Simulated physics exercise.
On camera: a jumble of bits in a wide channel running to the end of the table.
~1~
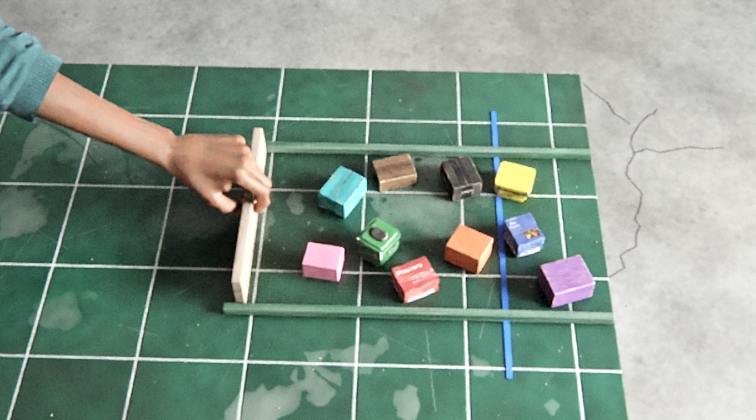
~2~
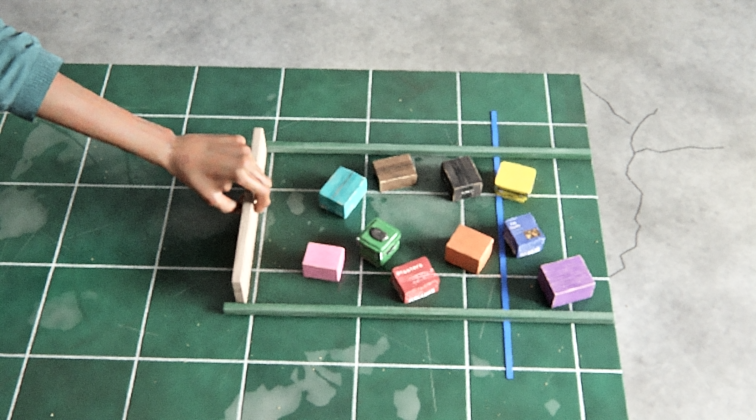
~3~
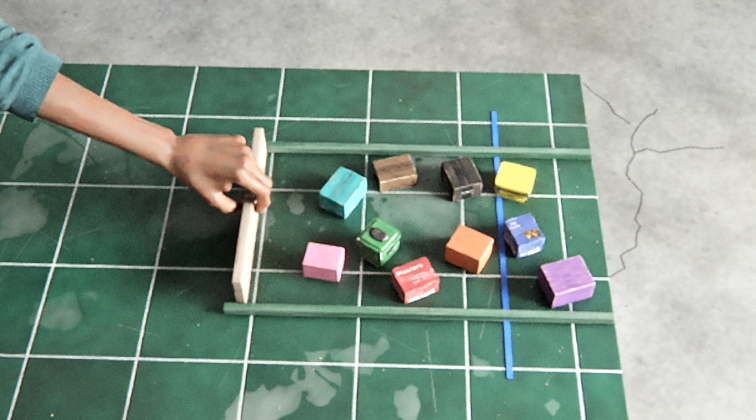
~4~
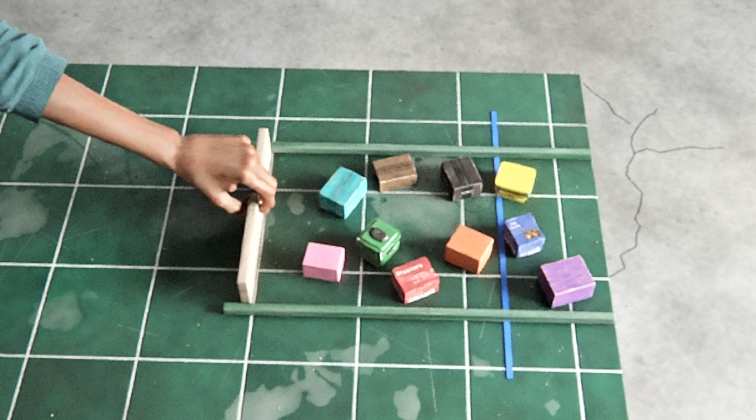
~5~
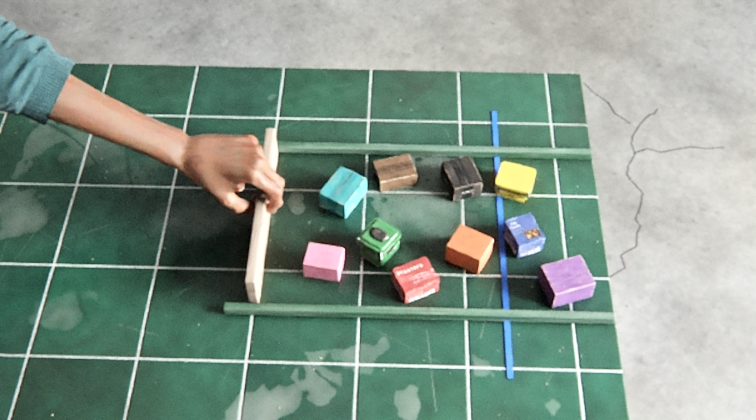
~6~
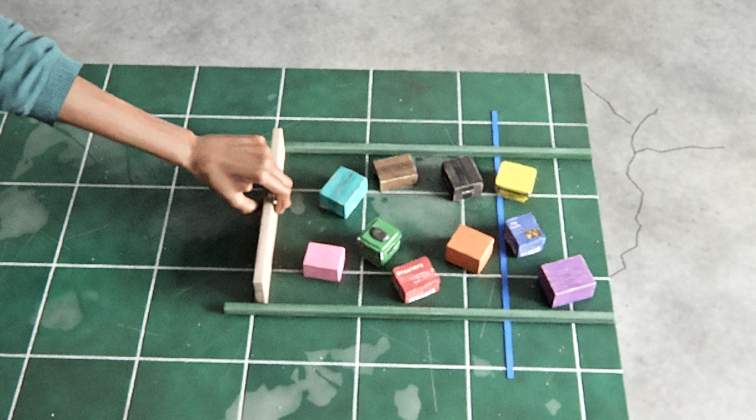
A hand gripping a pale wooden board stayed nearly still at first, then slid it slightly to the right between two green strips, while the scattered coloured blocks in front of it stayed put.
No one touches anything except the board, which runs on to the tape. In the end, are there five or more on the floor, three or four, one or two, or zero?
There are zero on the floor.
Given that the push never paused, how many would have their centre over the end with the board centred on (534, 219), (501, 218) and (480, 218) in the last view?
Taking the places in turn, the counts are 1, 0 and 0.
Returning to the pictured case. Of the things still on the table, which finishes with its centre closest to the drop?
The yellow case finishes nearest.
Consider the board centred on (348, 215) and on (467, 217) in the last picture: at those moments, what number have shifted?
At first I count 4, and then 9.
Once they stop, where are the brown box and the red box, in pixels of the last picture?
Near (512, 167) and (526, 295).
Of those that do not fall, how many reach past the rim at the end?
The tally is 0.
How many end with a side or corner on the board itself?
It touches 5.
A little later, none off yet; purple block at rest near (566, 281); blue box at rest near (524, 235); yellow case at rest near (515, 182).
Next, none off yet; purple block at rest near (566, 281); blue box at rest near (524, 235); yellow case at rest near (517, 183).
Later still, none off yet; purple block at rest near (566, 281); blue box shifted about its own width near (544, 226); yellow case shifted about its own width near (539, 183).
When it is over, the number that fall off is zero.
